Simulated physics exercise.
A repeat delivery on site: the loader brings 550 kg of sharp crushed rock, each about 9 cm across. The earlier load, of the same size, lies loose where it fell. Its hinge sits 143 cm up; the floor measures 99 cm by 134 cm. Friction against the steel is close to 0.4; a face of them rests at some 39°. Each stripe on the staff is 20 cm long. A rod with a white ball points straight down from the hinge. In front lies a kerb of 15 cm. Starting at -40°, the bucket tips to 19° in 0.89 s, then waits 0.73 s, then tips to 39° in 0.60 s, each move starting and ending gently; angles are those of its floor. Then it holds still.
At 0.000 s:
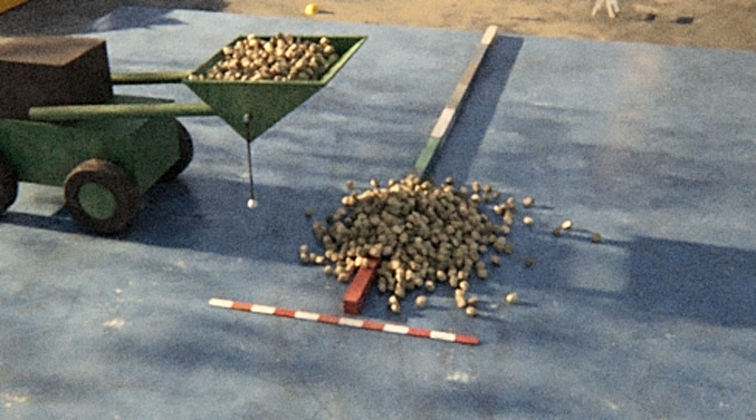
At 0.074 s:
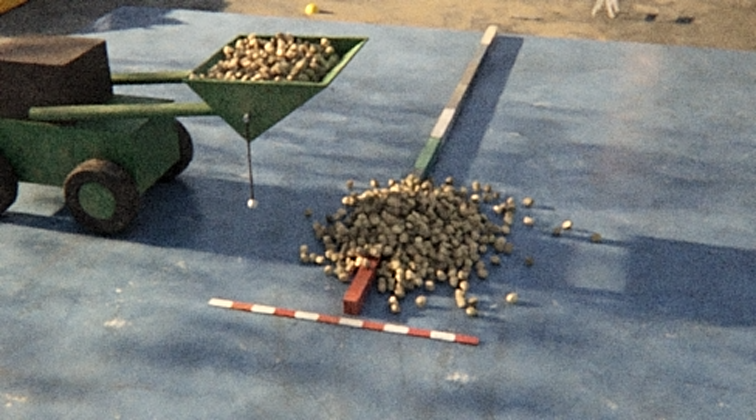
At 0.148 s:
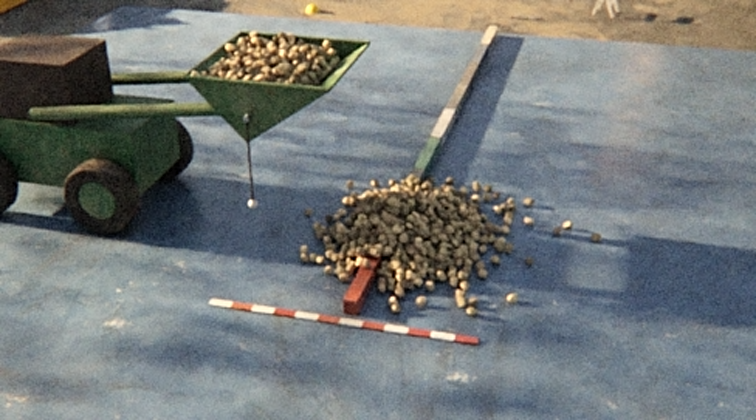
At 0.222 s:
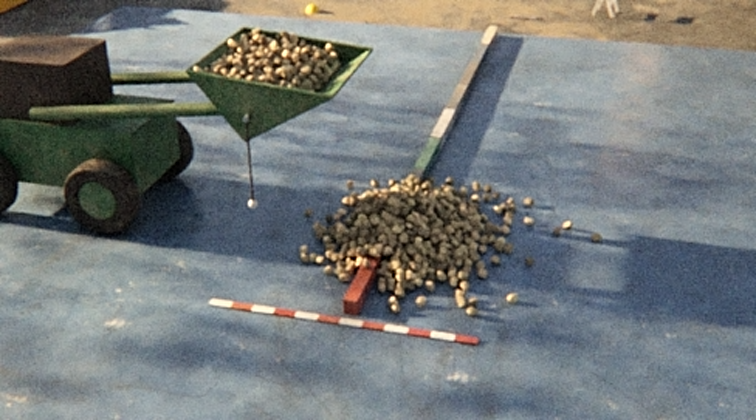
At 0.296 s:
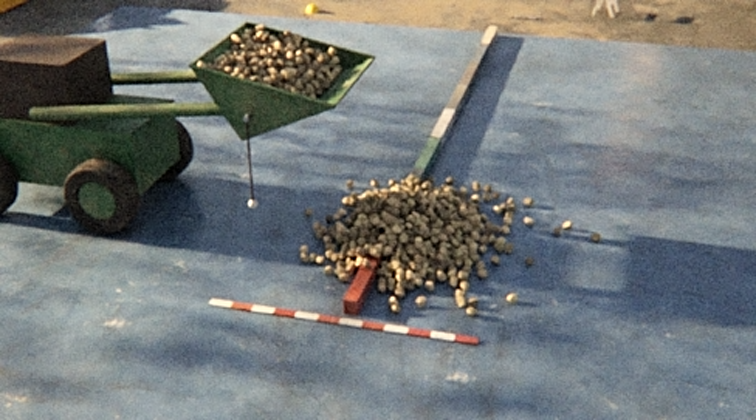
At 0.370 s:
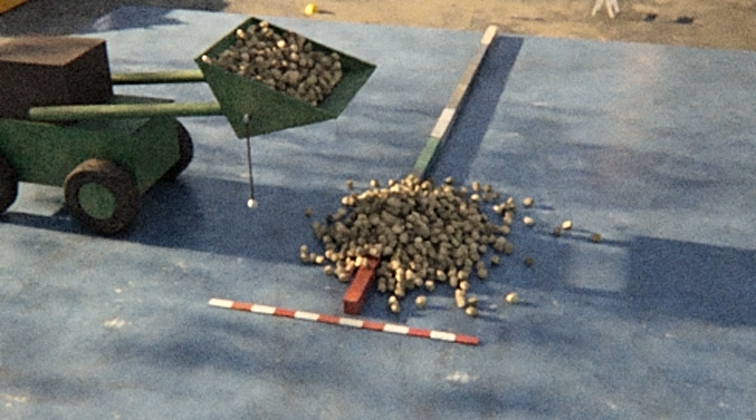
A green bucket heaped with pale brown stones, held on the arms of a green loader with a dark brown top at the left, tilts slowly clockwise, its right lip lowering as the stones shift slightly inside. Below and to the right, a loose pile of similar stones lies across a red, green and white beam, behind a red-and-white striped staff. The view looks down from a fixed place onto a sunlit, shadow-streaked blue floor edged by sandy ground.
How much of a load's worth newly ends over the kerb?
Roughly 13 per cent of a load more.
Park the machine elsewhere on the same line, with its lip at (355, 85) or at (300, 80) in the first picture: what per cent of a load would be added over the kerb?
First some 45, then 0 per cent.
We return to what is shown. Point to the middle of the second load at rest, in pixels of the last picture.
Their middle is at about (362, 213).
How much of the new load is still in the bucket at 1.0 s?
About 100 per cent.
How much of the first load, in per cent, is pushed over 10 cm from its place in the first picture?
Roughly 5 per cent of them.
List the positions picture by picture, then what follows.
In the first picture, lip at (326, 84), floor tilted -40°, highest stones at (301, 45). The earlier load is highest near (400, 205), 33 cm above ground level, 34 % on this side of the kerb, 66 % over the kerb.
In the second picture, the bucket is at -39°, its lip at (327, 85); the top of the load is at (294, 46); the stones move at 0.1 m/s on average.
In the third picture, the bucket is at -36°, its lip at (329, 90); the top of the load is at (271, 43); the stones move at 0.2 m/s on average.
In the fourth picture, lip at (332, 98), floor tilted -31°, highest stones at (259, 42); the stones move at 0.3 m/s on average.
In the fifth picture, the bucket is at -25°, its lip at (335, 107); the top of the load is at (255, 36); the stones move at 0.4 m/s on average.
In the sixth picture, lip at (337, 117), floor tilted -18°, highest stones at (252, 33); the stones move at 0.4 m/s on average.
After 0.7 s the floor is at 10°; in per cent of one load, 100 in the bucket, 34 on this side of the kerb, 66 over the kerb; the foremost stones are at (542, 239).
After 1.0 s the floor is at 19°; in per cent of one load, 99 in the bucket, 35 on this side of the kerb, 66 over the kerb; the foremost stones are at (542, 239).
After 2.7 s the floor is at 39°; in per cent of one load, 6 in the bucket, 116 on this side of the kerb, 79 over the kerb; the foremost stones are at (542, 239).
After 5.5 s the floor is at 39°; in per cent of one load, 0 in the bucket, 121 on this side of the kerb, 79 over the kerb; the foremost stones are at (542, 239). Net gain over the kerb, 13.
